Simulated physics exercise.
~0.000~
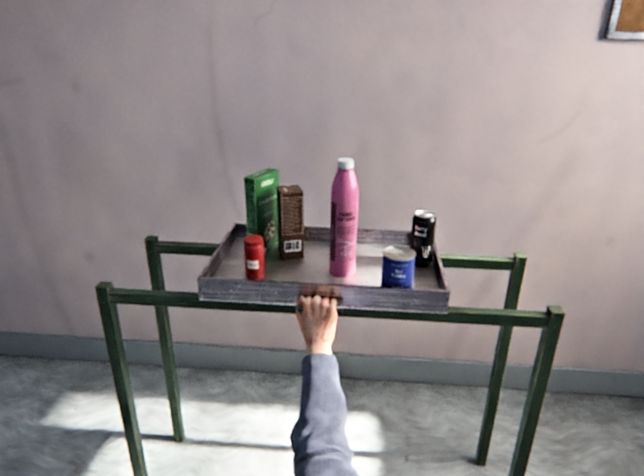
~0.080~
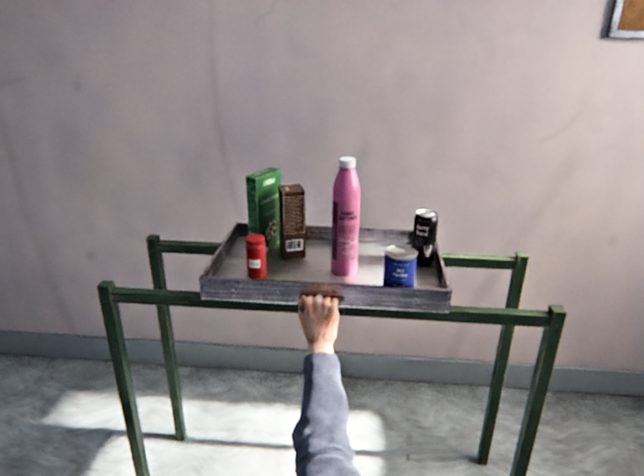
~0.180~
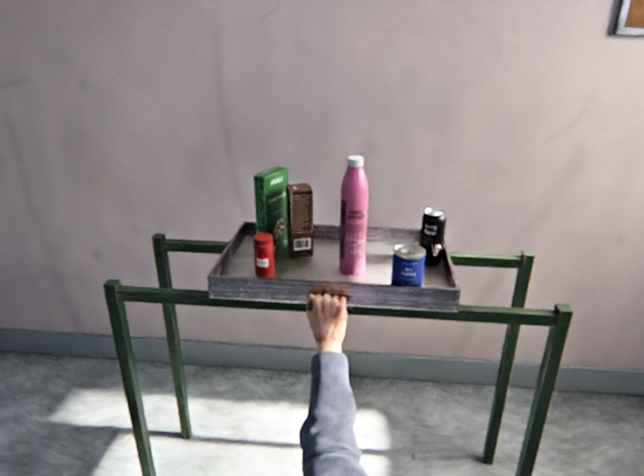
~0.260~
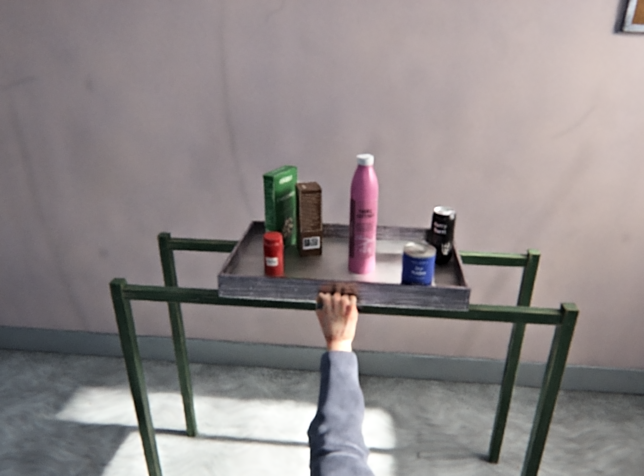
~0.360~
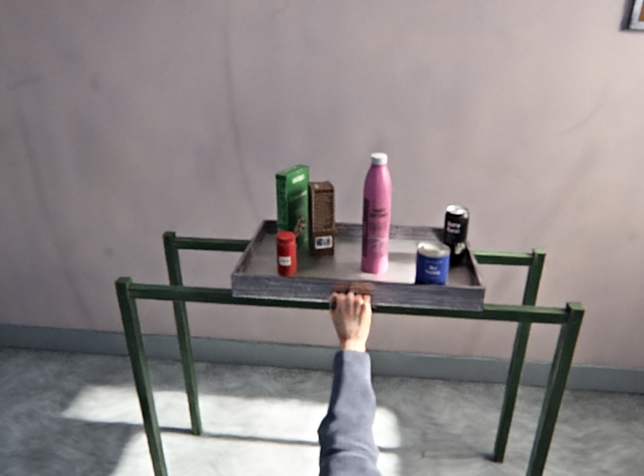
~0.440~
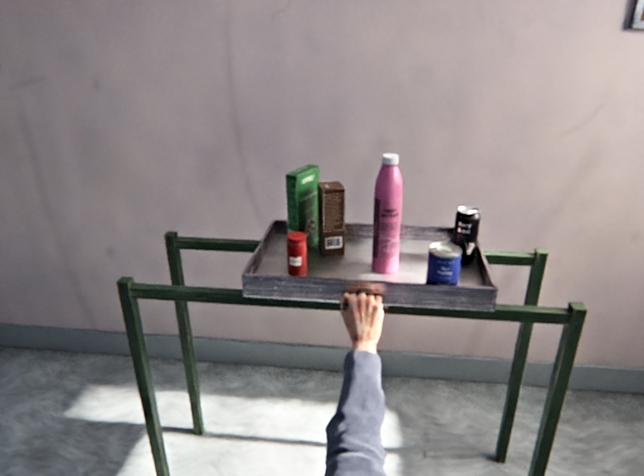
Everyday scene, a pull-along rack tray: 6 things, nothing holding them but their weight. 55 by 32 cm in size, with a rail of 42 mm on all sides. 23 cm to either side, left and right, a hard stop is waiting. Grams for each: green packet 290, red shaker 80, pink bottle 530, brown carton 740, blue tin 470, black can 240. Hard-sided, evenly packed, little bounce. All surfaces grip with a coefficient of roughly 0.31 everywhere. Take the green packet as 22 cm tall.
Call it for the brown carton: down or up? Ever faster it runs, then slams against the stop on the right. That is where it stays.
Up.
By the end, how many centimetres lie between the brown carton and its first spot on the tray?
Some 5 cm.
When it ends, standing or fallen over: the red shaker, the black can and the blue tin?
Here's how it ends: The red shaker never goes down, the black can never goes down, and the blue tin never goes down.
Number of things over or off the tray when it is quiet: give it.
My answer is 2.
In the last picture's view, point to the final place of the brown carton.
End position: Roughly (416, 223).
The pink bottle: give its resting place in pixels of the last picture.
Its centre ends close to (540, 253) in the last view.
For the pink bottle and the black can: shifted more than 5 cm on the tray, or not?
Pink bottle: Is displaced. Black can: Remains in place.
After 0.84 s, tray moved 23 cm right.
After 1.04 s, tray moved 23 cm right; brown carton moved 5 cm near (417, 223); pink bottle 15° off upright; green packet 14° off upright.
After 1.34 s, tray moved 23 cm right; brown carton moved 5 cm near (416, 223); pink bottle 64° off upright; green packet 4° off upright.
After 2.34 s, tray moved 23 cm right; brown carton moved 5 cm near (416, 223); pink bottle on its side; green packet upside down.
In the end (2.8 s), off the tray and tipped over, green packet; toppled on the tray, pink bottle; the other 4 under 5 cm from the start. In the last view, brown carton near (416, 223).
